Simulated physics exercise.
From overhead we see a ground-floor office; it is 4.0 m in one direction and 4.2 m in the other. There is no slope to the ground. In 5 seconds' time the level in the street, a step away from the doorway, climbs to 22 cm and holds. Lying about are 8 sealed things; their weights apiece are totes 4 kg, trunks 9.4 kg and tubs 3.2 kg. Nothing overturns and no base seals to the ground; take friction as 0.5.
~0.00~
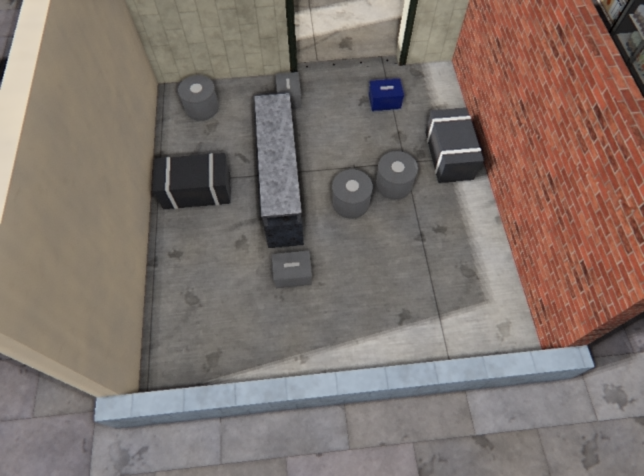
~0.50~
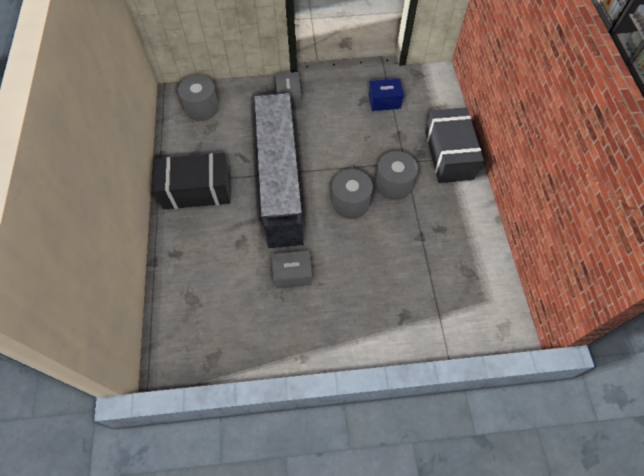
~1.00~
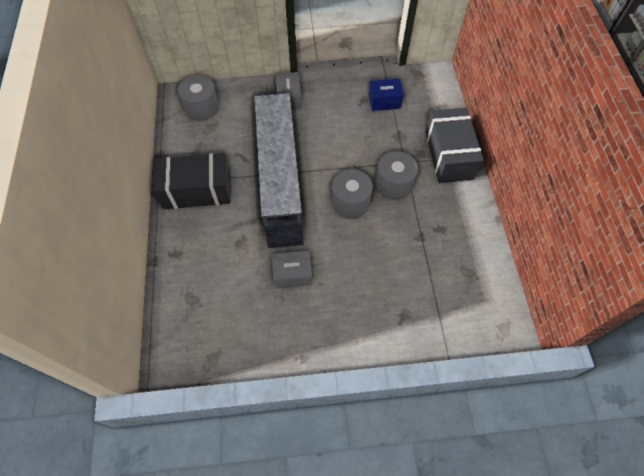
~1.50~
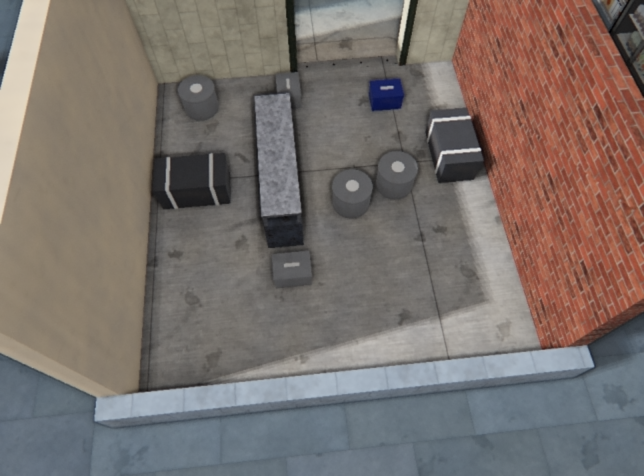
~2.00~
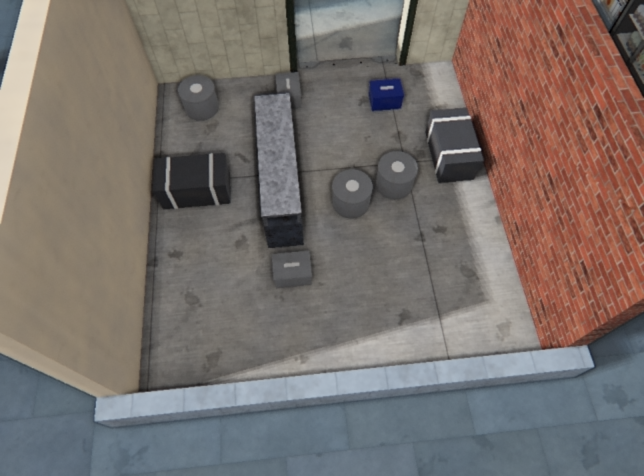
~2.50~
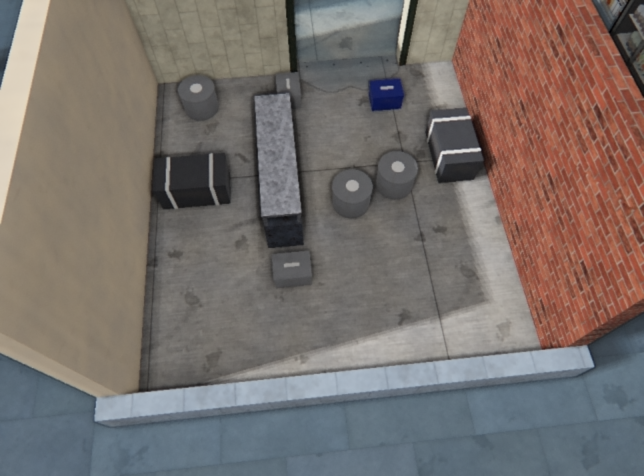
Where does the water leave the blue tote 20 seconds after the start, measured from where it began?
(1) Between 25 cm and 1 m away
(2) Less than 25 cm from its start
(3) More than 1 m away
The answer is 3.
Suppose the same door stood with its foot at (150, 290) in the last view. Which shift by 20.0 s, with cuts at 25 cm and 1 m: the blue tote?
You'd see the blue tote wander off a long way.
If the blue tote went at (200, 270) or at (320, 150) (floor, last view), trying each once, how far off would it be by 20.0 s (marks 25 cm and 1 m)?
So, one try each: It goes a long distance the first time and goes a long distance the second.
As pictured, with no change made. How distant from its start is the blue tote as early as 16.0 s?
About 200 cm by then.
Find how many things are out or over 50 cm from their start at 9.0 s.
My count gives 4.
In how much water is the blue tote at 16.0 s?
The depth there is around 11 cm.
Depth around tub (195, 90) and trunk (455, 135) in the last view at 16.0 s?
I'd estimate 16 cm for the first and 19 cm for the second.
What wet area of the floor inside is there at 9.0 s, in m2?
About 15 m2 is covered.
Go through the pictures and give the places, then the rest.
The blue tote at (387, 88) rests on the ground; 0.0 m2 under water; 0 of 8 have shifted, in the first frame.
The blue tote at (387, 88) rests on the ground; 0.0 m2 under water; 0 of 8 have shifted, in the second frame.
The blue tote at (387, 88) rests on the ground; 0.0 m2 under water; 0 of 8 have shifted, in the third frame.
The blue tote at (387, 88), on the bottom; water covers 0.0 m2; 0 of 8 have shifted, in the fourth frame.
The blue tote at (387, 88) rests on the ground; water covers 0.0 m2; 0 of 8 have shifted, in the fifth frame.
The blue tote at (387, 88), on the bottom; 0.4 m2 under water; 0 of 8 have shifted, in the sixth frame.
After 4.0 s the blue tote is near (413, 115), 0.5 m from its start, aground; 0 afloat.
After 9.0 s the blue tote is near (419, 303), 3.0 m from its start, afloat; 4 afloat.
After 16.0 s the blue tote is near (212, 121), 2.2 m from its start, afloat; 8 afloat.
After 20.0 s the blue tote is near (339, 174), 1.5 m from its start, afloat; 8 afloat.
